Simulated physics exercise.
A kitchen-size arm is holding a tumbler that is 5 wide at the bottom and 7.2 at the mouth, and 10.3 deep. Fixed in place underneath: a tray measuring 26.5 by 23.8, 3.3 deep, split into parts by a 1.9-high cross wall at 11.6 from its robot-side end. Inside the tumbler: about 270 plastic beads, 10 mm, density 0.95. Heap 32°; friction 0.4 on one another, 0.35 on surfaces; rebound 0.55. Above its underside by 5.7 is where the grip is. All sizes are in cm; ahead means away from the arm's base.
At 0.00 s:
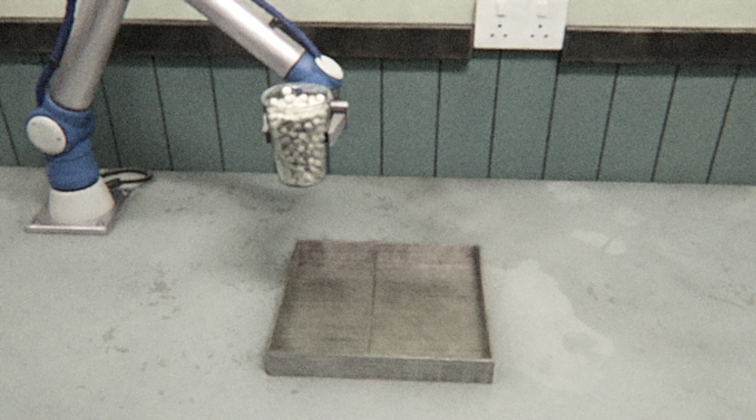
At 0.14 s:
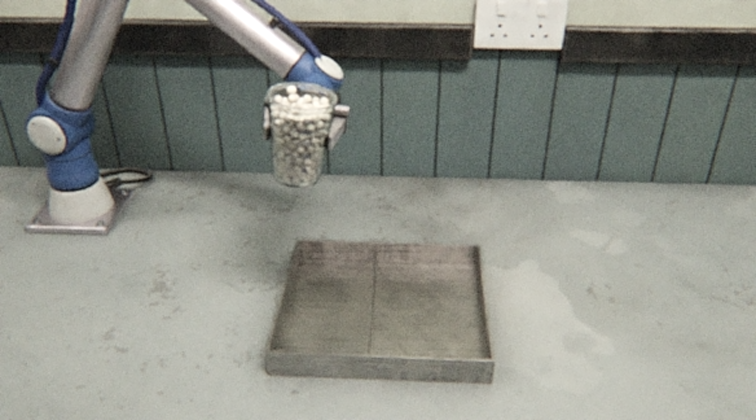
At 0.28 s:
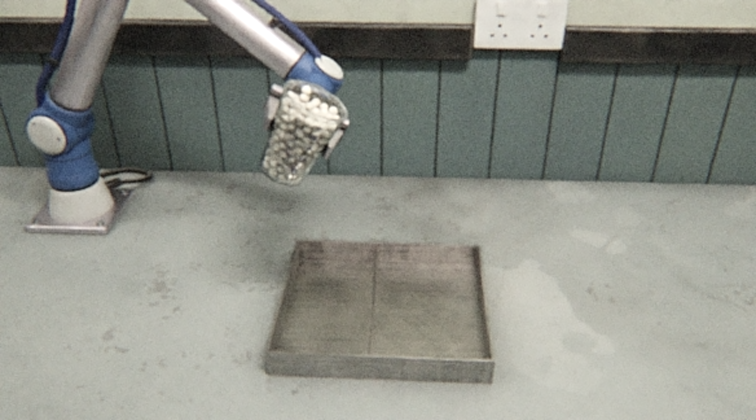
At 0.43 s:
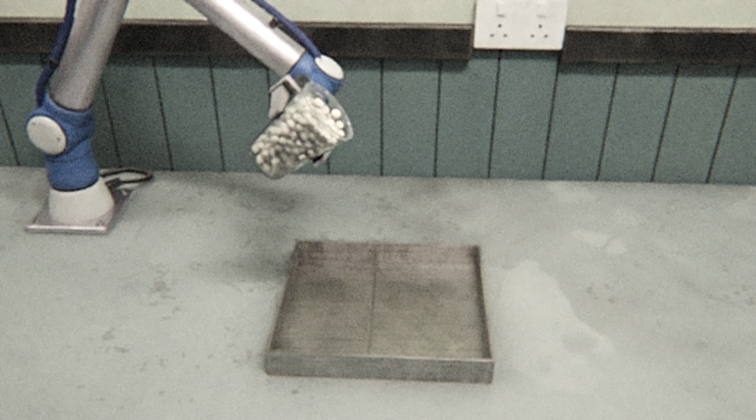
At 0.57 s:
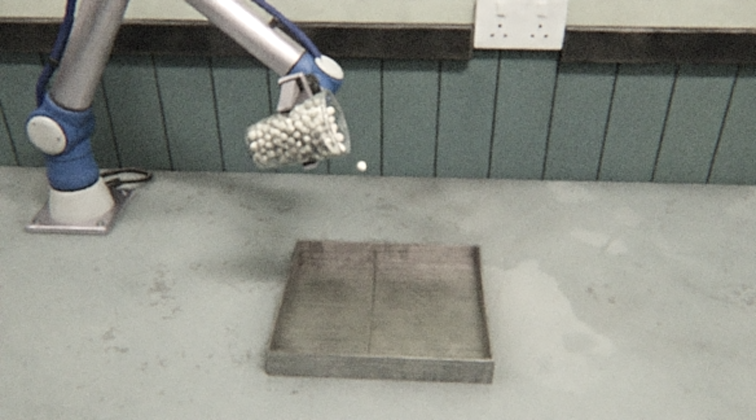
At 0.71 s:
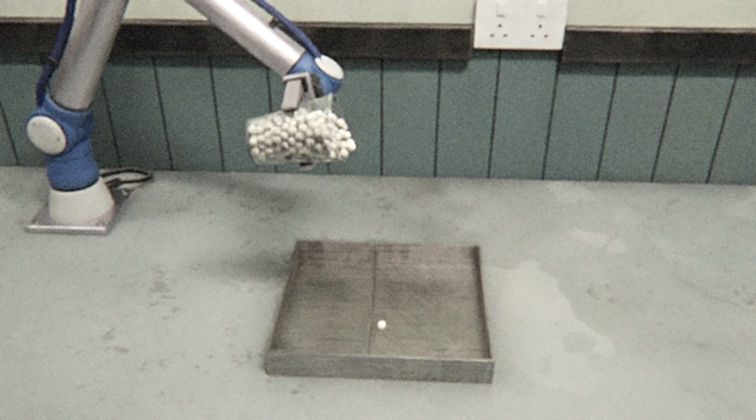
On a grey worktop, a robot arm tilting a clear tumbler of white beads rightward, one bead dropping into a divided tray.
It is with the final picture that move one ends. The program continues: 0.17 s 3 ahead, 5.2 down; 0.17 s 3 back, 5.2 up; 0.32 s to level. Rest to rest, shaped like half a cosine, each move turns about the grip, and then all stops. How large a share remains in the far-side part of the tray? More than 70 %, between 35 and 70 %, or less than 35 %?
Less than 35 %.
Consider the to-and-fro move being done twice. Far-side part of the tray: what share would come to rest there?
It would then be around 25 per cent.
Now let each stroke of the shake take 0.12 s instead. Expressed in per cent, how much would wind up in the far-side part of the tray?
In that case some 20 per cent.
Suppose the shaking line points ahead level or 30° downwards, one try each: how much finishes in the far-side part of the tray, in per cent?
Near 45 and 30 percent respectively.
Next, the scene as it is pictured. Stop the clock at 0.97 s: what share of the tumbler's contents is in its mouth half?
Roughly 55 per cent.
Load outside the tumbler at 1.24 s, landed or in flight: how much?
About 20 per cent so far.
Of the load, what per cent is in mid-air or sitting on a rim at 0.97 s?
My guess is some 8 in a hundred.
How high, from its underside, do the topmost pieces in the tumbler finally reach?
I'd say close to 9.5 cm.
After 0.97 s, tilted 78° forward, highest piece 26 above the table; 233 in the tumbler, 12 in the far-side part, 22 in flight or on a rim.
After 1.24 s, tilted 28° forward, highest piece 30 above the table; 211 in the tumbler, 44 in the far-side part, 9 in the robot-side part, 3 in flight or on a rim.
After 1.57 s, level, highest piece 30 above the table; 210 in the tumbler, 45 in the far-side part, 11 in the robot-side part, 1 on the table or floor.
After 2.62 s, level, highest piece 30 above the table; 210 in the tumbler, 45 in the far-side part, 11 in the robot-side part, 1 on the table or floor.
At rest, 210 in the tumbler, 45 in the far-side part, 11 in the robot-side part, 1 on the table or floor. That is 17 % in the far-side part of the tray.
